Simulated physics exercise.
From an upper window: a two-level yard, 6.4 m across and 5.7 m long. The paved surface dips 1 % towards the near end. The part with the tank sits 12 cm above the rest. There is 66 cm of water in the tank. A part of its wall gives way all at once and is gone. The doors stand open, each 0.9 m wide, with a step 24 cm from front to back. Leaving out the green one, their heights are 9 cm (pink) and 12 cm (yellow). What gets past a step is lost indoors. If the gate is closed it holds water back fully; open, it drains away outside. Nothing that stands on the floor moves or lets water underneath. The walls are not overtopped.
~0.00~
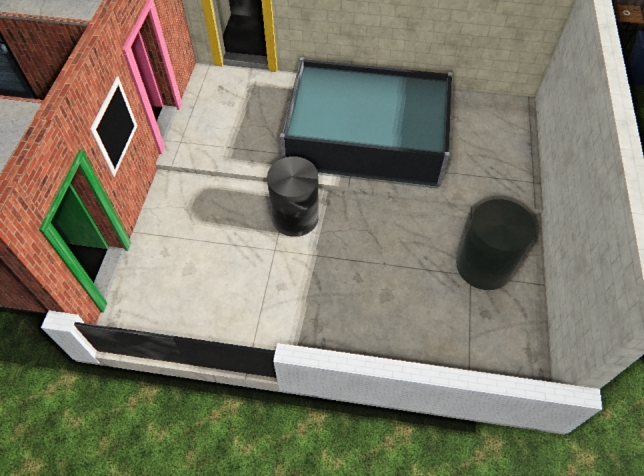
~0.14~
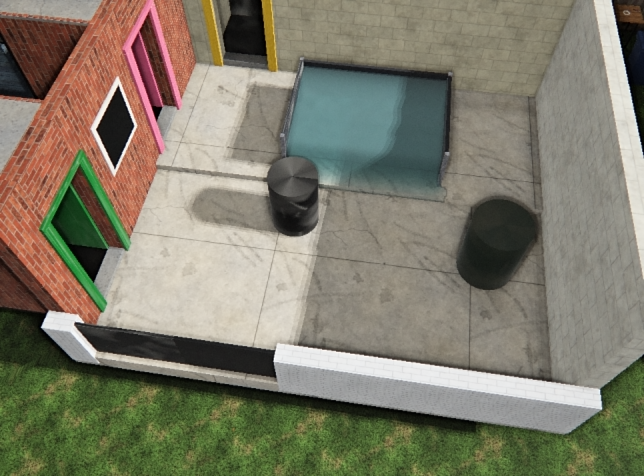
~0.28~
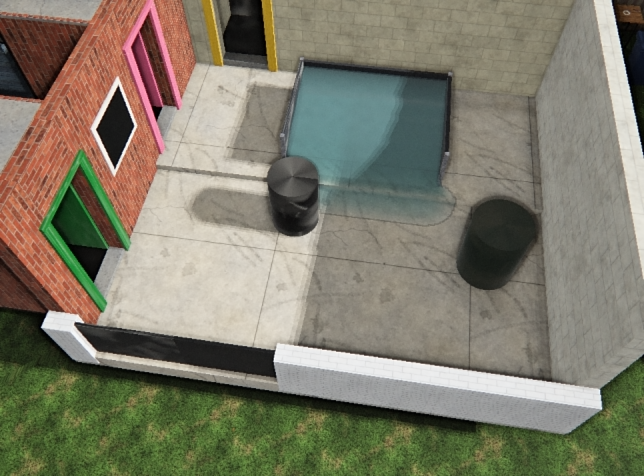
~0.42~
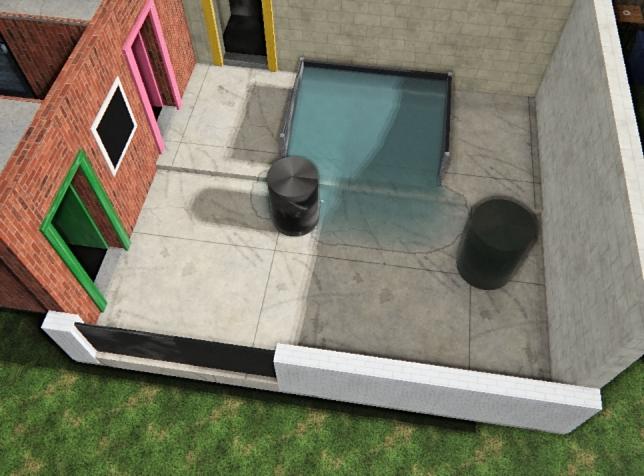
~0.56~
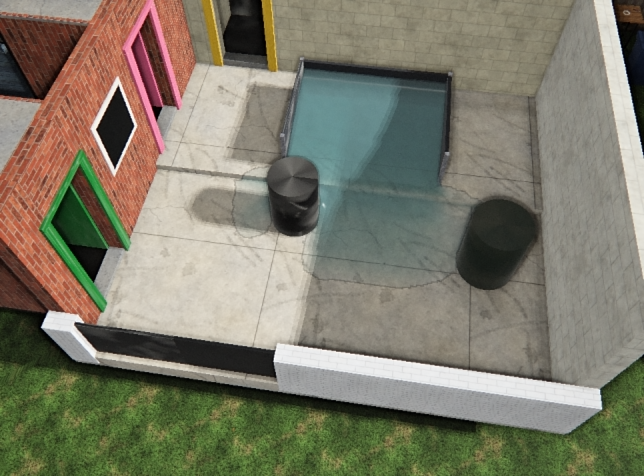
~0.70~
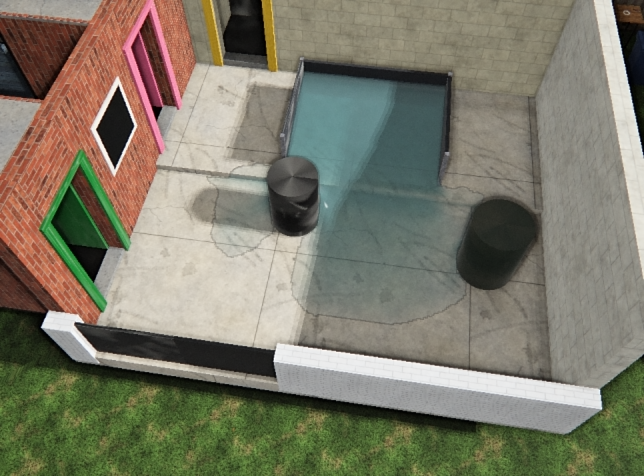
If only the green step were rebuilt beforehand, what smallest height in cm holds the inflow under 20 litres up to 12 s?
Close to 18 cm is just enough.
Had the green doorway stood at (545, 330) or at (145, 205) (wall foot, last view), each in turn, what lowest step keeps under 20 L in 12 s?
Roughly 20 and 15 cm.
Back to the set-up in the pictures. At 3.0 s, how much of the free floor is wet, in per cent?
Near 60 per cent is wet.
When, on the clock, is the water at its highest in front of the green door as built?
At about 3.6 s.
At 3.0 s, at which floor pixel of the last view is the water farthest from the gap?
Near (92, 339).
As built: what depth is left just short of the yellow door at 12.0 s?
Roughly 1.5 cm deep.
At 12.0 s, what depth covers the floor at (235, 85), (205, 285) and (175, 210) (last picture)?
About 2, 10 and 14 cm.
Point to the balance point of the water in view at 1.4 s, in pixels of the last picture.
At about (361, 206).
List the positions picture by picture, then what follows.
The first picture shows the tank at (369, 108) is whole and still, 66 cm deep; the green door at (93, 240) is dry.
In the second picture, water pours out at (362, 164) and has run 0.3 m, to a hidden place; about 8 cm deep outside, 66 cm at the back.
In the third picture, water pours out at (362, 166) and has run 0.7 m, to a hidden place; about 14 cm deep outside, 66 cm at the back.
In the fourth picture, the gap is at (362, 167), the front 1.2 m out at (320, 238); the back of the tank holds 60 cm.
In the fifth picture, the front is at (315, 271), 1.8 m from the gap at (362, 168); 4.9 m2 of floor is wet, 56 cm left at the back.
In the sixth picture, water pours out at (362, 168) and has run 2.4 m, to (312, 307); about 8 cm deep outside, 55 cm at the back; the green door at (93, 240), 4.2 m from the gap, is still 1.6 m from the nearest water.
After 1.4 s water covers 45 % of the floor, deepest (48 cm) near (302, 198); it has not reached the green door.
After 3.0 s water covers 60 % of the floor, deepest (45 cm) near (547, 406); 15 cm at the green door, 7 litres in over its 8 cm step.
After 12.0 s water covers 90 % of the floor, deepest (18 cm) near (478, 396); 13 cm at the green door, 285 litres in over its 8 cm step.
At the green door as built, the water arrived by 1.5 s and peaked near 23 cm at 3.6 s.
With a step of 16 cm, 41 litres would have come in within the 12 s; with 21.5 cm, 8 litres. So under 20 litres takes about 18 cm.
